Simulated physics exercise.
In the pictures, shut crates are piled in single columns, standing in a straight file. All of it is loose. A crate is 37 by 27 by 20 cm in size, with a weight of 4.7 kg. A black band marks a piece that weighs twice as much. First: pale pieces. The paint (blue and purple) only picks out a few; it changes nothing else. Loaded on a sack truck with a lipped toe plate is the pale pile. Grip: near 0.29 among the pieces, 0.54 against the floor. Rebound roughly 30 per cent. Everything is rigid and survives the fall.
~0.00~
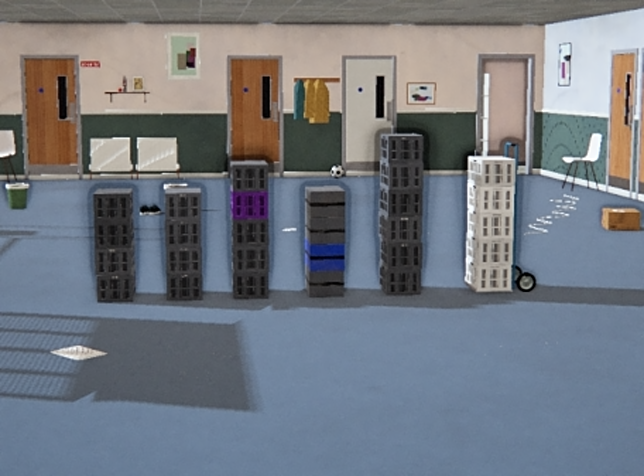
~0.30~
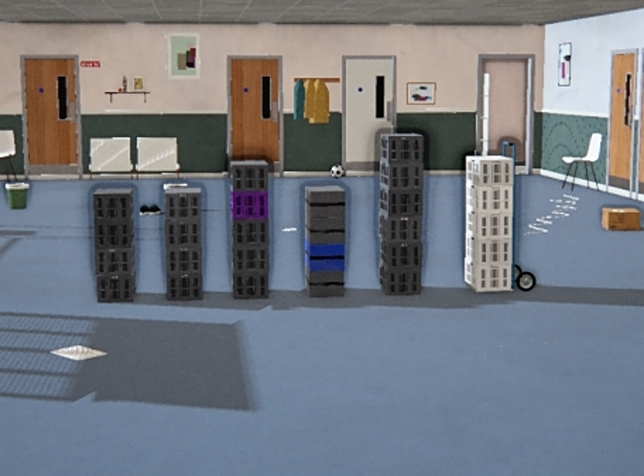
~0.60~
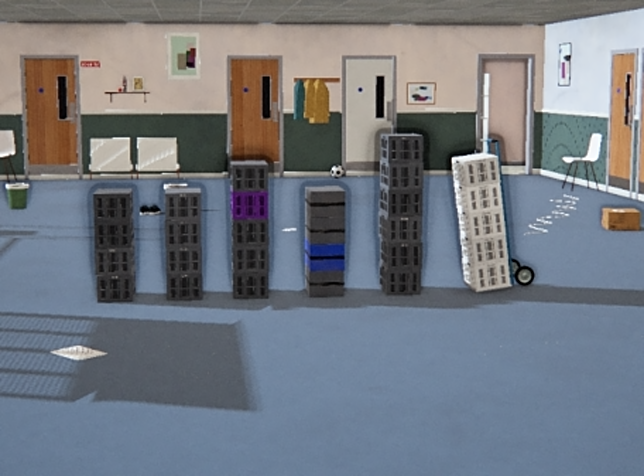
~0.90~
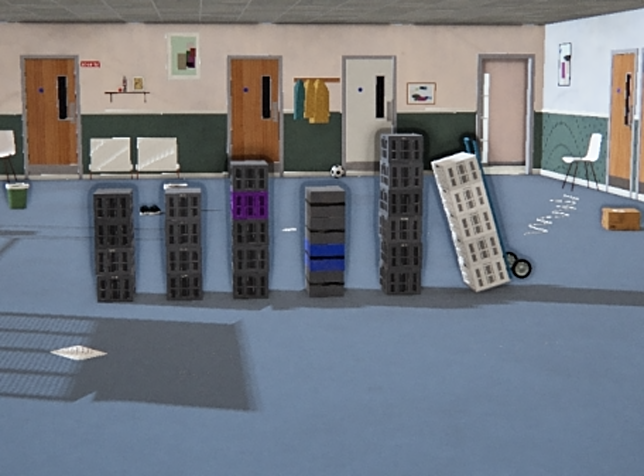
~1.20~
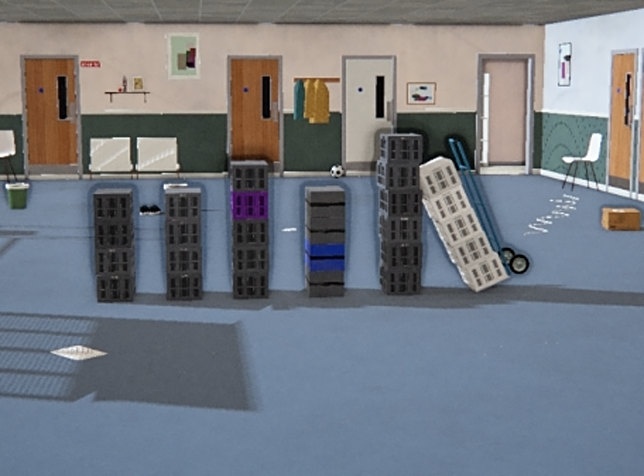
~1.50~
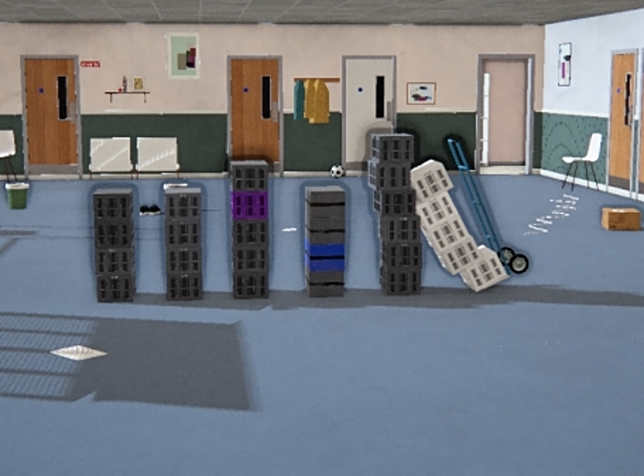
A pale crate stack on a hand truck tilting left against the neighbouring dark stack, whose upper crates shift out of line.
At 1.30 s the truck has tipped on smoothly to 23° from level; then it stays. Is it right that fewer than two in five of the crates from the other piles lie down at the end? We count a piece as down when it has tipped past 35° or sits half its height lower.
No, more than two in five.
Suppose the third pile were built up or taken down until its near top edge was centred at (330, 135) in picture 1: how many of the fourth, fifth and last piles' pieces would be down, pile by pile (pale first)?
Result: Fourth pile 4, fifth pile 3, last pile 3.
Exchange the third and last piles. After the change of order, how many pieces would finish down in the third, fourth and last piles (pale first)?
After the swap, the third pile would have 4 down, the fourth 5 and the last 3.
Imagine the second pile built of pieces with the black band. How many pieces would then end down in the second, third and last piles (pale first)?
Then the second pile would have 0 down, the third 0, and the last 0.
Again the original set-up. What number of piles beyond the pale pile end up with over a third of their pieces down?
5.
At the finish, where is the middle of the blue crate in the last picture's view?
Near (277, 268).
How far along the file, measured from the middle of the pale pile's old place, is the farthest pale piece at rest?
It ends around 100 cm away.
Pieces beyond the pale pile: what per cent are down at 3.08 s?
15 %.
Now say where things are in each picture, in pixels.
In the first picture (places mark the middle of the side facing us), truck frame (516, 175) 0° forward; blue crate (328, 258); purple crate (250, 205); the rest undisturbed.
The second picture shows truck frame (514, 174) 1° forward; purple crate (250, 205).
The third picture shows truck frame (500, 171) 8° forward, top of the pale pile leaning 8°; purple crate (250, 205); the rest undisturbed.
The fourth picture shows truck frame (482, 169) 17° forward, top of the pale pile leaning 17°; purple crate (250, 205); the rest undisturbed.
The fifth picture shows truck frame (469, 169) 23° forward, top of the pale pile leaning 25°; purple crate (250, 205); one has shifted.
The sixth picture shows truck frame (468, 169) 23° forward, top of the pale pile leaning 27°; blue crate (328, 258); purple crate (250, 205); 3 disturbed, none down.
After 3.08 s, 5 of the pale pile down; 3 of the 23 other crates down; blue crate leaning 14°; purple crate shifted 8 cm.
After 4.26 s, 5 of the pale pile down; 18 of the 23 other crates down; blue crate leaning 37°, 9 cm lower; purple crate leaning 26°, 22 cm lower.
At rest (6.2 s), 5 of the pale pile down; 20 of the 23 other crates down; blue crate leaning 40°, 10 cm lower; purple crate leaning 32°, 39 cm lower. That is 87 per cent. As the last picture would show them, middles, blue crate near (277, 267), purple crate near (111, 256).
